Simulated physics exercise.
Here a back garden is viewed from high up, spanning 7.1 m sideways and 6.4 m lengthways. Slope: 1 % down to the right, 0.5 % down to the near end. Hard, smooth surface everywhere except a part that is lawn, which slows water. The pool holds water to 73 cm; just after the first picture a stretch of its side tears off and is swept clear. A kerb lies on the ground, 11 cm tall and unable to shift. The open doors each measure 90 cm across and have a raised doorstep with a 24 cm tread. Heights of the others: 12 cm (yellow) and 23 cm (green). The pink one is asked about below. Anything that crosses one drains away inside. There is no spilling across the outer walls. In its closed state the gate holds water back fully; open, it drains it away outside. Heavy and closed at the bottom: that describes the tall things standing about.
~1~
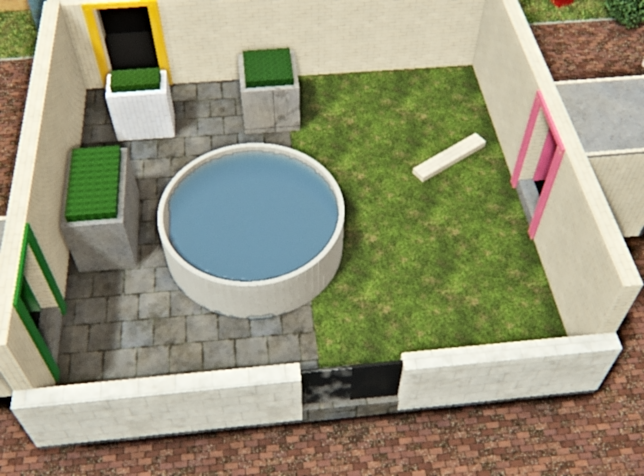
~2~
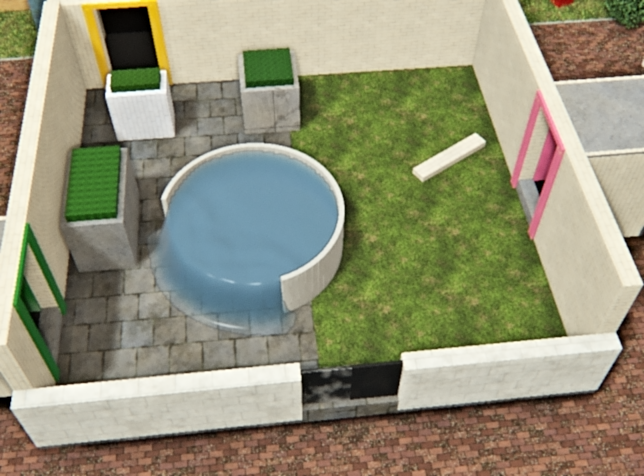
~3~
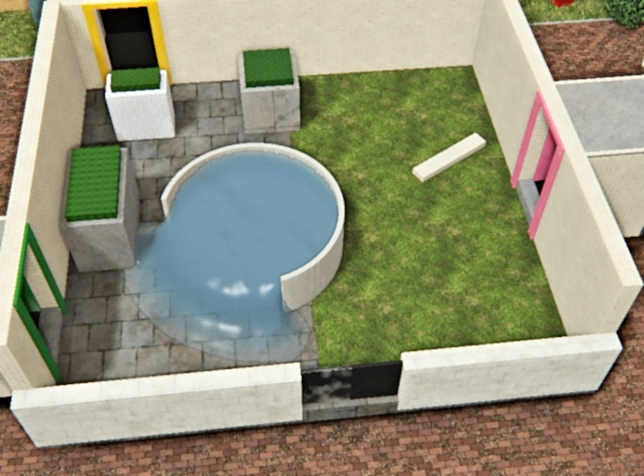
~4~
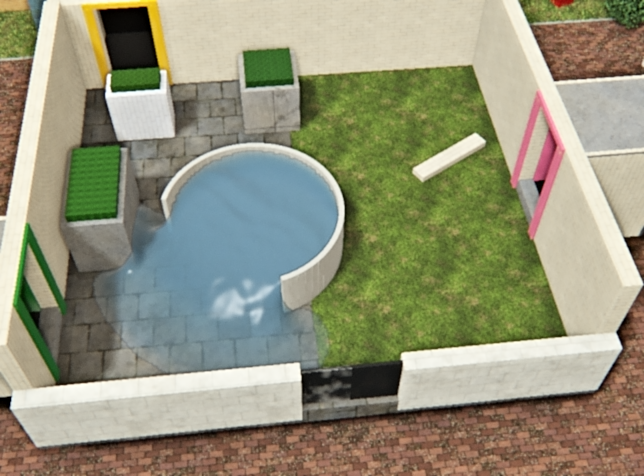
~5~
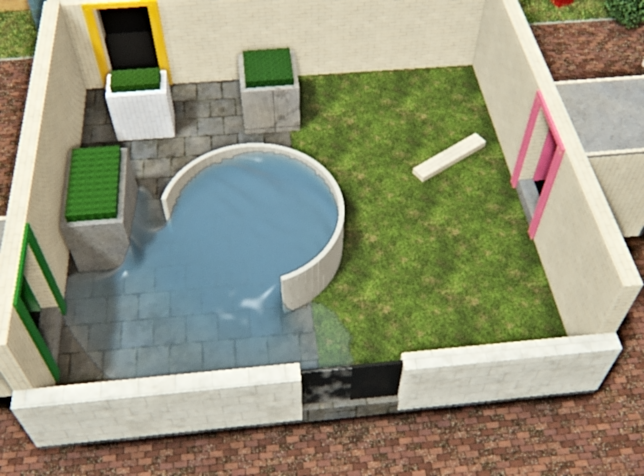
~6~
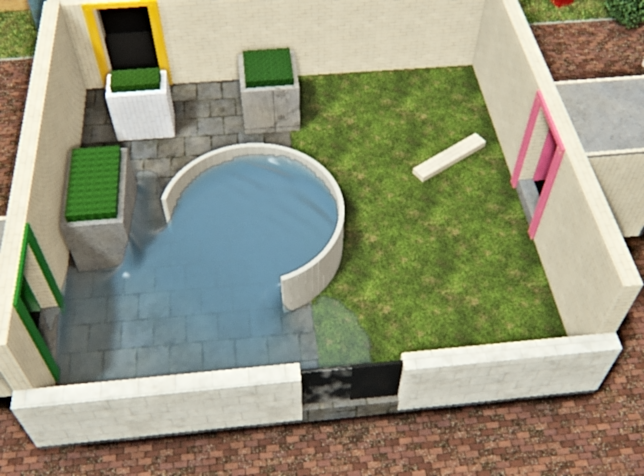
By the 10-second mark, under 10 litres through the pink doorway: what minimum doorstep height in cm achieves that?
A height of about 9.5 cm achieves it.
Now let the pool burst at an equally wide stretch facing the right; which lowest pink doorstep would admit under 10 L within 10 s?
Minimum height: Approx. 30 cm.
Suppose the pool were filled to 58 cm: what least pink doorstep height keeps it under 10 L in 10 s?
A step of about 7.0 cm does it.
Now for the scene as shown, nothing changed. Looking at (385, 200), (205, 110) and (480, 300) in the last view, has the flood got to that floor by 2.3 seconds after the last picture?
Untouched; soaked; soaked.
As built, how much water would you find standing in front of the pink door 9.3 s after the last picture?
Roughly 13.0 cm deep.
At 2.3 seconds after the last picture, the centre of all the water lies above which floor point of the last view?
The centre of all the water is around (202, 297).
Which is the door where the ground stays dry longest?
Last comes the pink one.
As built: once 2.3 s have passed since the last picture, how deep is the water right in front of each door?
In cm: Pink 0, yellow 0, green 35.
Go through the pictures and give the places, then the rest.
In the first picture, the pool at (252, 213) is whole and still, 73 cm deep; the pink door at (537, 166) is dry.
In the second picture, the gap is at (195, 289), the front 0.3 m out at (281, 329); the back of the pool holds 73 cm.
In the third picture, the gap is at (195, 290), the front 0.7 m out at (292, 355); the back of the pool holds 73 cm.
In the fourth picture, water pours out at (195, 292) and has run 1.2 m, to a hidden place; about 10 cm deep outside, 73 cm at the back.
In the fifth picture, the gap is at (195, 292), the front 1.6 m out at (68, 315); the back of the pool holds 69 cm.
In the sixth picture, the front is at a hidden place, 2.1 m from the gap at (195, 293); 7.7 m2 of floor is wet, 63 cm left at the back; the pink door at (537, 166), 5.3 m from the gap, is still 3.6 m from the nearest water.
Then, 0.7 s after the last picture water covers 30 % of the floor, deepest (72 cm) near (53, 417); it has not reached the pink door.
Then, 2.3 s after the last picture water covers 50 % of the floor, deepest (46 cm) near (92, 279); it has not reached the pink door.
Then, 9.3 s after the last picture water covers 95 % of the floor, deepest (18 cm) near (66, 291); 13 cm at the pink door, 0 litres in over its 21 cm doorstep.
At the pink door as built, the water peaked near 14 cm, 8.7 s after the last picture.
Run again over the same 10 s with other heights there, 23 litres in over 8 cm, 4 litres over 11 cm. The limit of 10 litres is kept from about 9.5 cm up.
